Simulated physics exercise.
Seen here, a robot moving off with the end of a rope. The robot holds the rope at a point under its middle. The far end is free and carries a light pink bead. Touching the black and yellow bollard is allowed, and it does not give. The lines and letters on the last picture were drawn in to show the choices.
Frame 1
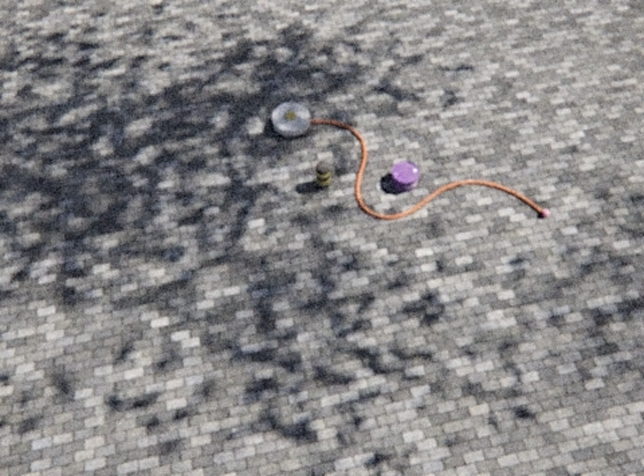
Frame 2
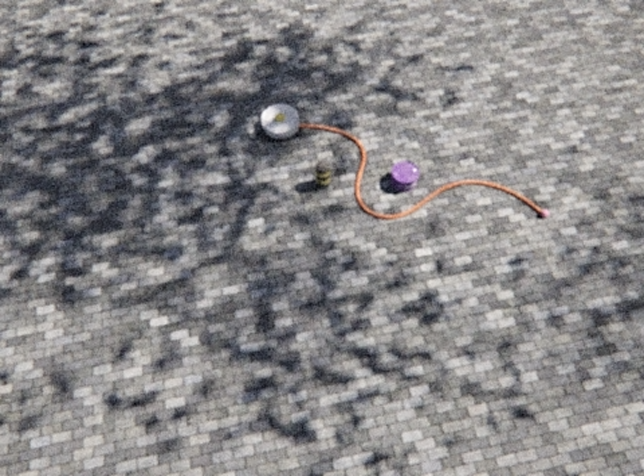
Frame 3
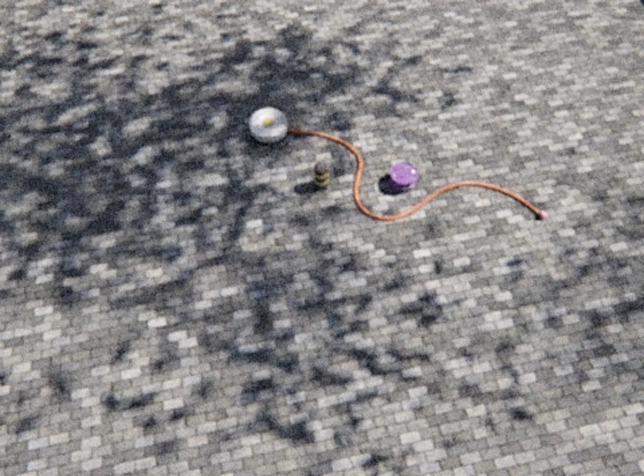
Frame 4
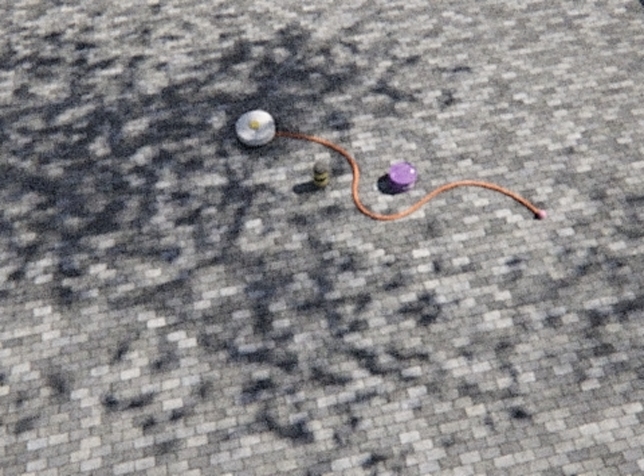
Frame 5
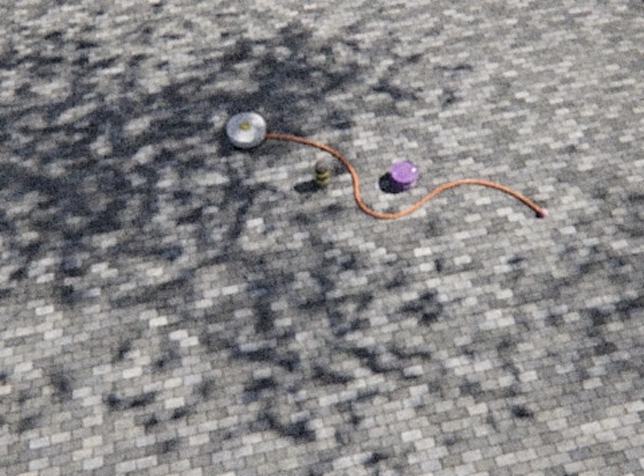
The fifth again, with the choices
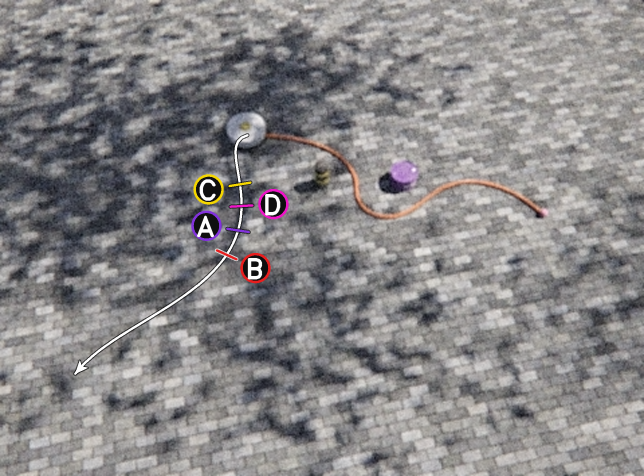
A round silver disc-shaped robot with a small yellow spot slides slowly left and slightly downward over grey paving blocks, seen from high above, drawing the near part of an orange rope straighter. A small dark and yellow post stands below the rope's upper stretch, with a purple tub to its right, among dappled shadows. The rope's curving right part and its pinkish tip barely move, and the view stays steady.
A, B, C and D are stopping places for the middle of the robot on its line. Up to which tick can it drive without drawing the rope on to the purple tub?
At B, and not beyond.
On the marked copy, A at (238, 230); B at (227, 255); C at (240, 184); D at (242, 206); the route from (247, 135) via (223, 260) to (75, 374).
Following B. Soon after the start, robot (237, 167), middle of the rope (378, 216), free end (544, 213).
Later, robot (240, 211), middle of the rope (378, 216), free end (544, 213).
In the end, robot (225, 251), middle of the rope (376, 205), free end (544, 213); only the bollard has been touched, if anything.
As for the rest, A is safe but short; C is safe but short; D is safe but short.
